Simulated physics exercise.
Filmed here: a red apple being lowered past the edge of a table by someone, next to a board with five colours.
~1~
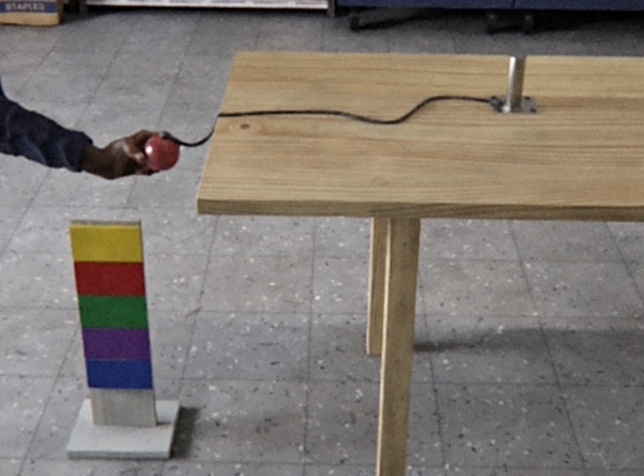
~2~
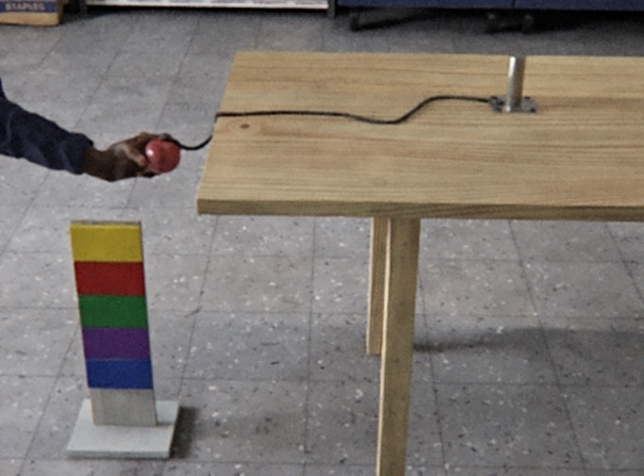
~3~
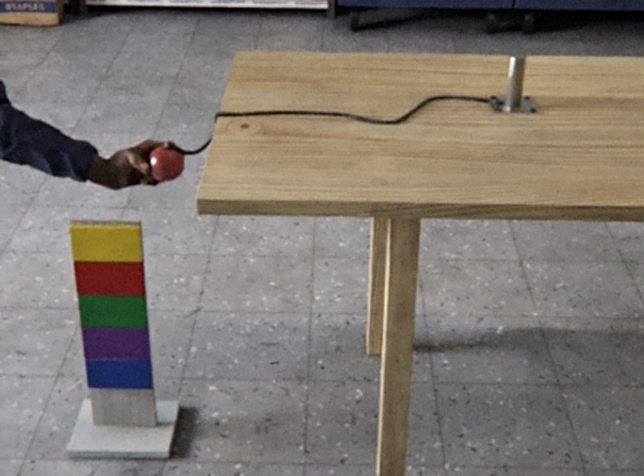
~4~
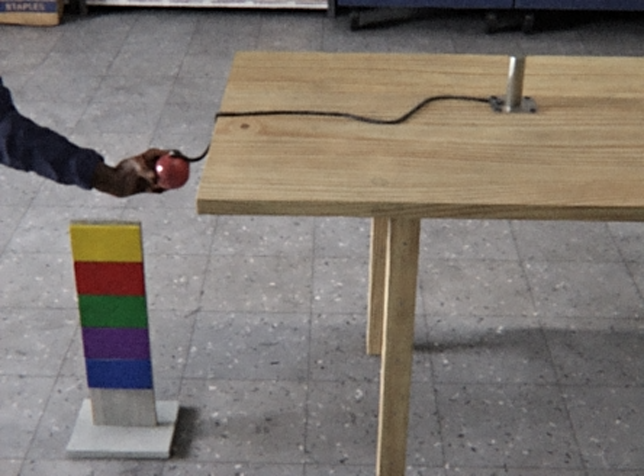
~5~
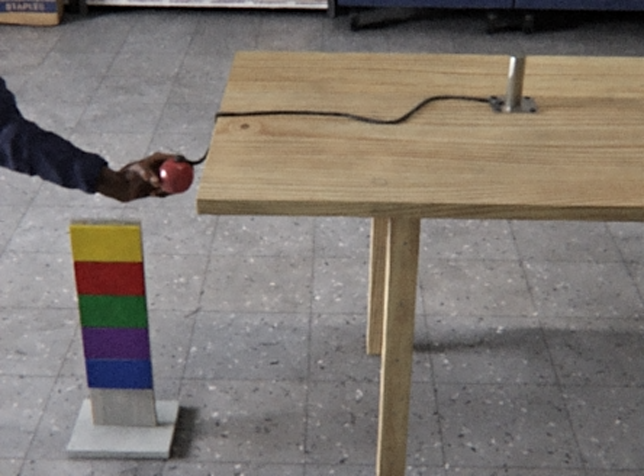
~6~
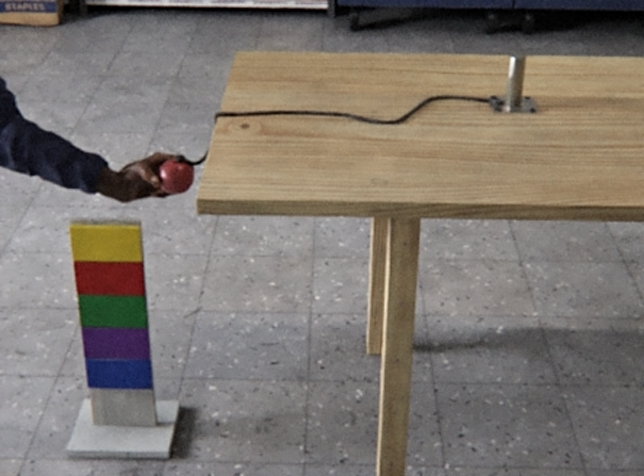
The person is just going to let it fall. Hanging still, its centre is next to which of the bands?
Its middle rests at the yellow band.
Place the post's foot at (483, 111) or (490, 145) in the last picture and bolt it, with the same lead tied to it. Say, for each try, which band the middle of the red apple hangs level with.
The first case gives red, the second gives red.
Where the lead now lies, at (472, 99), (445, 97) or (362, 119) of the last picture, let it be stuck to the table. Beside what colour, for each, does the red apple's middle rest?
For the first place it's yellow, for the second yellow, and for the third none, it hangs higher.
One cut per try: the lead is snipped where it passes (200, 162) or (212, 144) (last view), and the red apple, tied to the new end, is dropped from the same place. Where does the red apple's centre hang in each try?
In order, roughly (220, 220) and (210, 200).
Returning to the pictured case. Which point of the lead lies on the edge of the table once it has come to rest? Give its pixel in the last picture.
It's near (258, 113) in the last picture.
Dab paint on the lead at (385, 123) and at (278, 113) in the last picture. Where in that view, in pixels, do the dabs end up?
I'd put the first at about (346, 111) and the other at about (236, 116).
Soon after, apple near (229, 238); level with yellow.
Then, apple near (201, 242); level with yellow.
At rest, apple near (224, 243); level with yellow. Its centre hangs level with the yellow band.
